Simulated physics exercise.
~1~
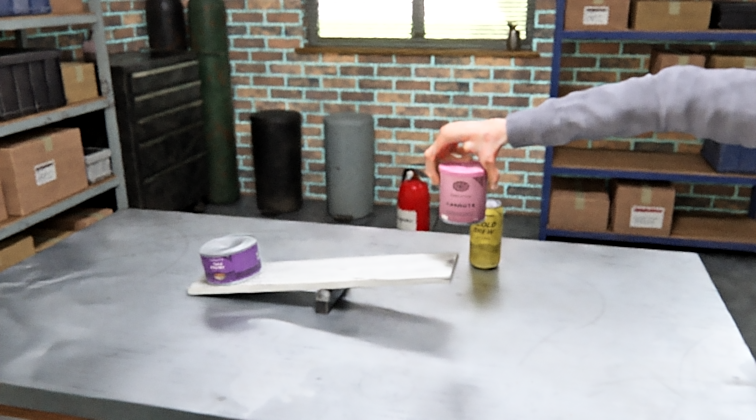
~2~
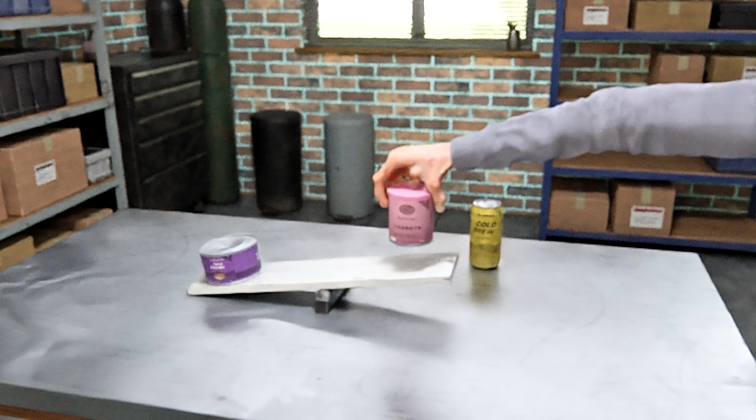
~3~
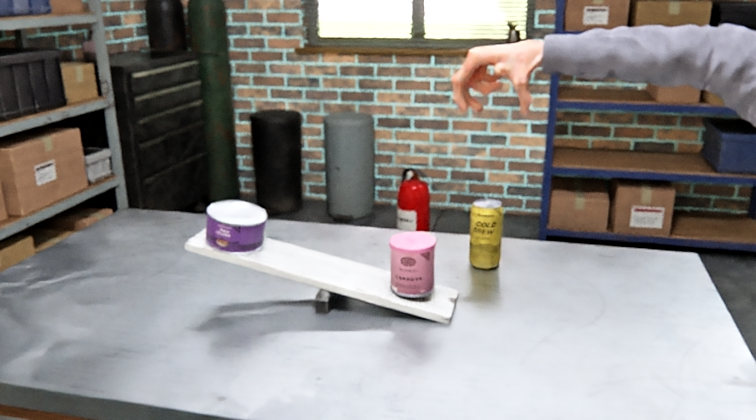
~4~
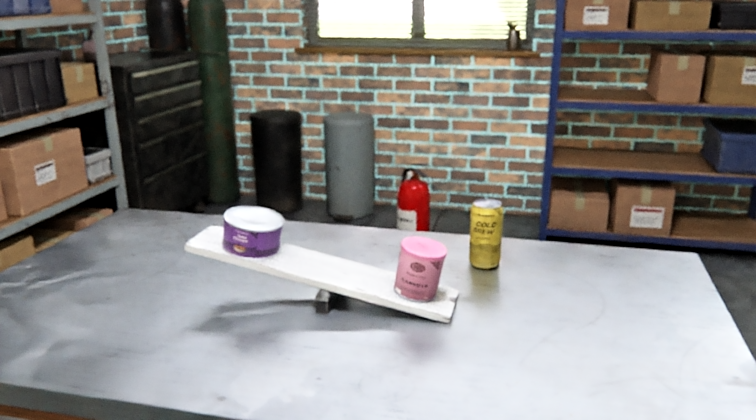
A hand setting a pink tin on a white plank's raised right end, tipping it down and lifting the purple tub opposite.
